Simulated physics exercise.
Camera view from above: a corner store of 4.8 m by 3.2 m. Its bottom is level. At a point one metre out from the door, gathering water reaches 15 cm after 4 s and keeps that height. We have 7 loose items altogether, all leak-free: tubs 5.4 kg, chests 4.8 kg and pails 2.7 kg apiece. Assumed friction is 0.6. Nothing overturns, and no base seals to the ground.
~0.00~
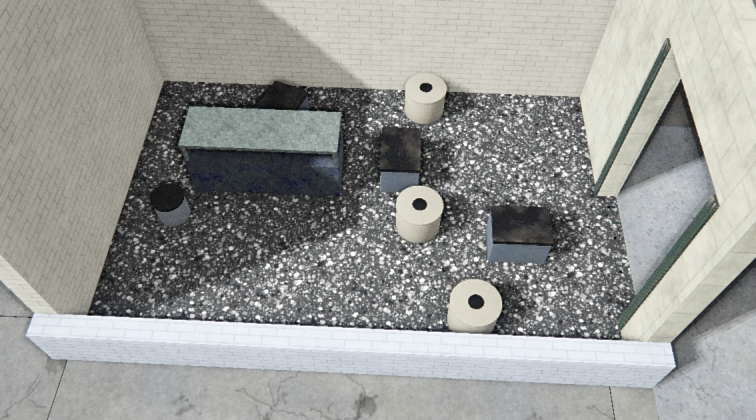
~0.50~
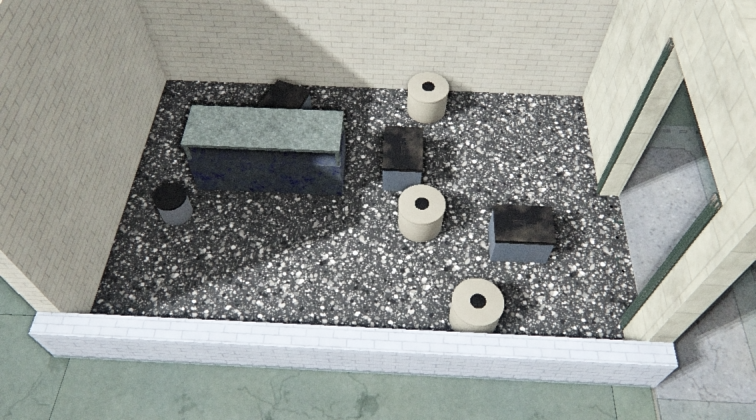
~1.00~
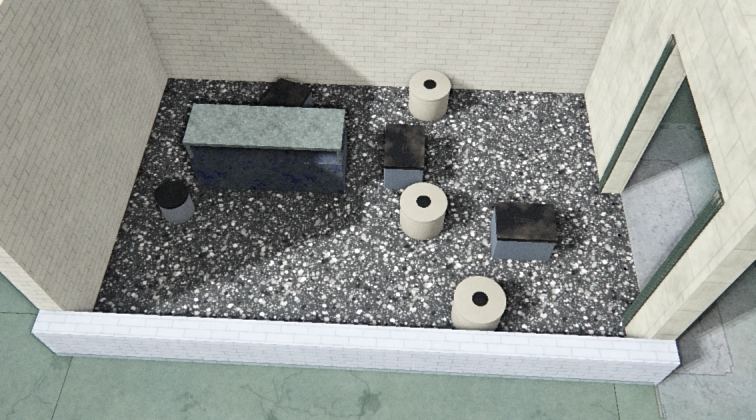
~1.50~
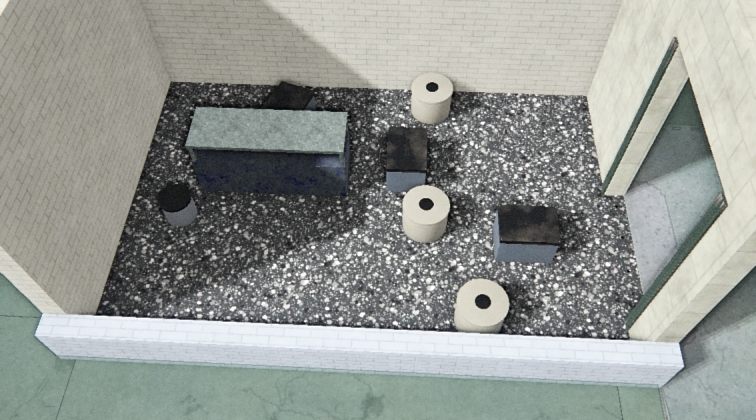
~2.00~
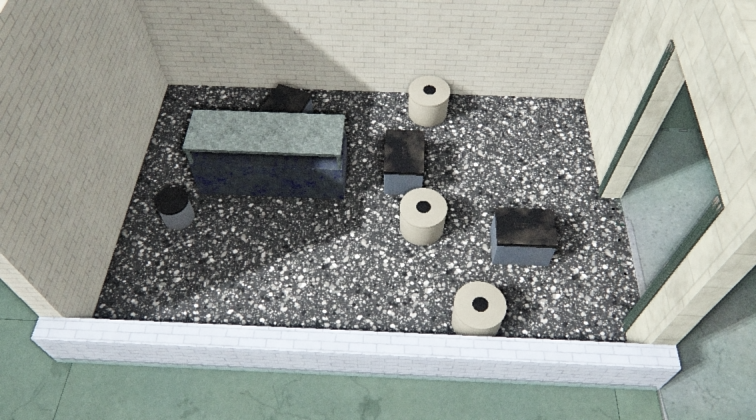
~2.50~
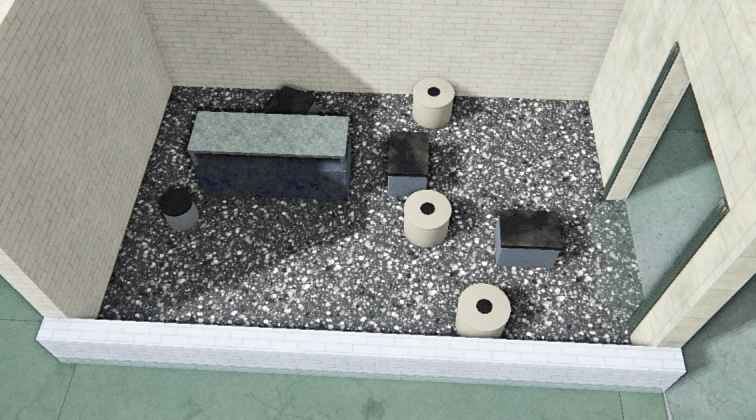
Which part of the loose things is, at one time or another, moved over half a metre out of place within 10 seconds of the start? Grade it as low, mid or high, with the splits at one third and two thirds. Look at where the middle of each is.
Grade: High, two thirds or more.
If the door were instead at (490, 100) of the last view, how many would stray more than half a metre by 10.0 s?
That would give 4.
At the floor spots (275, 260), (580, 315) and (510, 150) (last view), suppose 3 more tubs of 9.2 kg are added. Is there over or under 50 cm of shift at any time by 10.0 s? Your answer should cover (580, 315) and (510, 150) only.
In that order: Beyond the mark, within the mark.
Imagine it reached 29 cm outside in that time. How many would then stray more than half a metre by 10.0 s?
The count would be 7.
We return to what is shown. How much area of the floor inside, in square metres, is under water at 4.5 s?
I'd estimate close to 4.0 m2.
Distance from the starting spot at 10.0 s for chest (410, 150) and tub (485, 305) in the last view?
One is off by 200 cm, the other by 300 cm, in the order asked.
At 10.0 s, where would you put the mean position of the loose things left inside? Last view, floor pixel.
Averaged position, last view: Near pixel (233, 160).
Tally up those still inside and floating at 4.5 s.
My tally comes to 1.
After 3.5 s 0 of 7 are over 50 cm from their spots; 0 afloat.
After 4.5 s 0 of 7 are over 50 cm from their spots; 1 afloat.
After 7.0 s 4 of 7 are over 50 cm from their spots; 4 afloat.
After 10.0 s 6 of 7 are over 50 cm from their spots, and 6 have been at some point; 7 afloat.
